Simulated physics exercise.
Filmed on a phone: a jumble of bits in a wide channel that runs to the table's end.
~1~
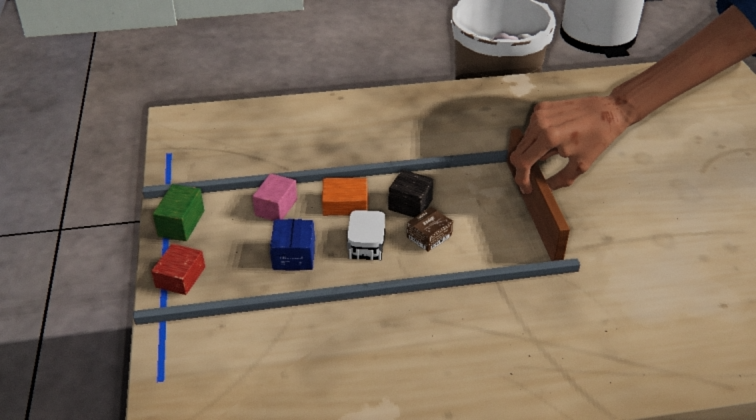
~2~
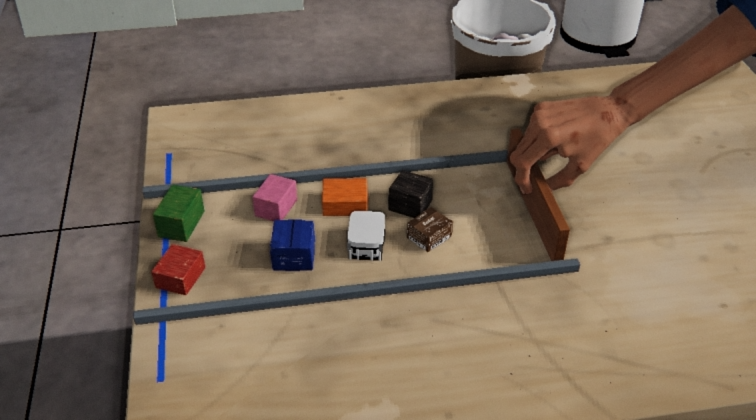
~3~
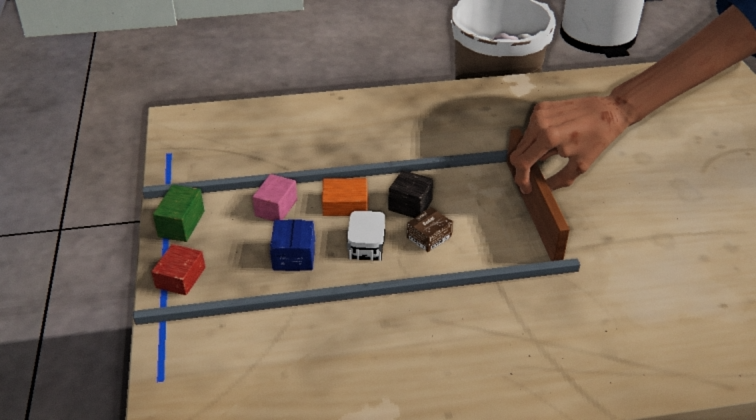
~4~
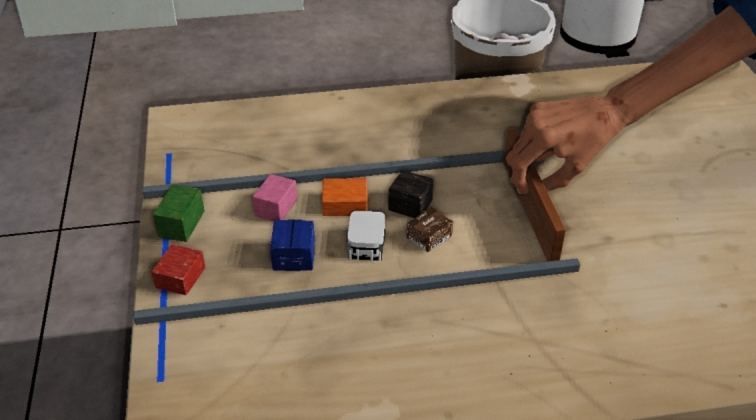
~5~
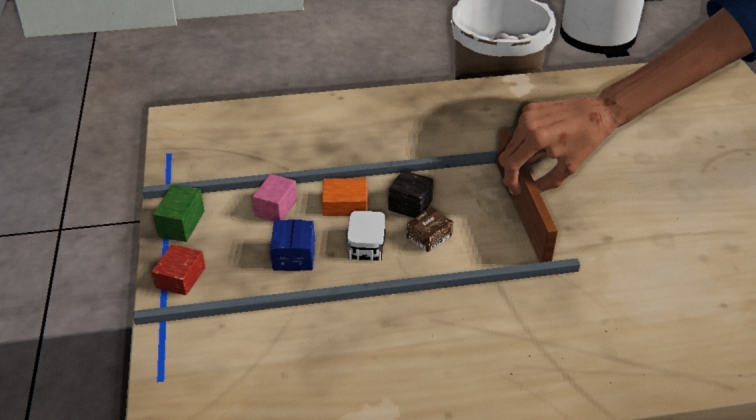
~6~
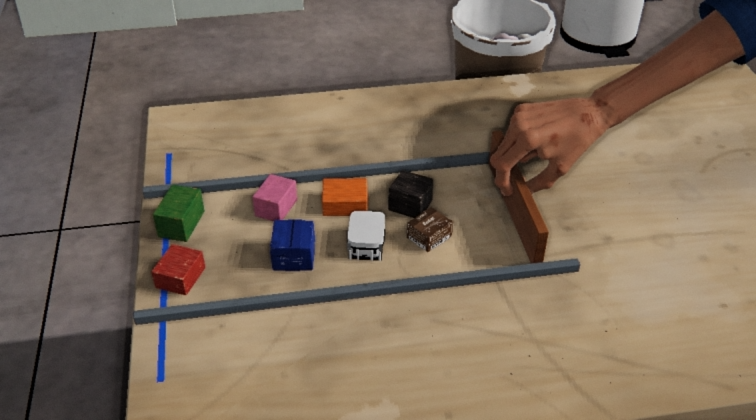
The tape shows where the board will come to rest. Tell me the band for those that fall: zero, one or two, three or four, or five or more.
The number that fall off is five or more.
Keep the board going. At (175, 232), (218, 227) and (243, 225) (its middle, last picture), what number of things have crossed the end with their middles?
Place by place, 6, 4 and 2.
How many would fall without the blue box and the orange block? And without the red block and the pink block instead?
It would be 3 and 3.
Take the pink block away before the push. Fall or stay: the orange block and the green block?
The orange block holds on, the green block drops off.
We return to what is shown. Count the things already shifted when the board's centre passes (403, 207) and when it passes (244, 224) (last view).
4 and 8.
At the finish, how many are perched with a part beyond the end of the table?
It comes to 2.
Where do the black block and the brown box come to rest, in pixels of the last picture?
About (145, 232), and the other about (145, 259).
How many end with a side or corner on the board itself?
The number is 2.
Soon after, none off yet; red block at rest near (179, 269); green block at rest near (179, 213); pink block moving near (268, 198).
At rest, the number that fall off is five or more; fallen, white case, orange block, blue box, pink block, green block and red block.
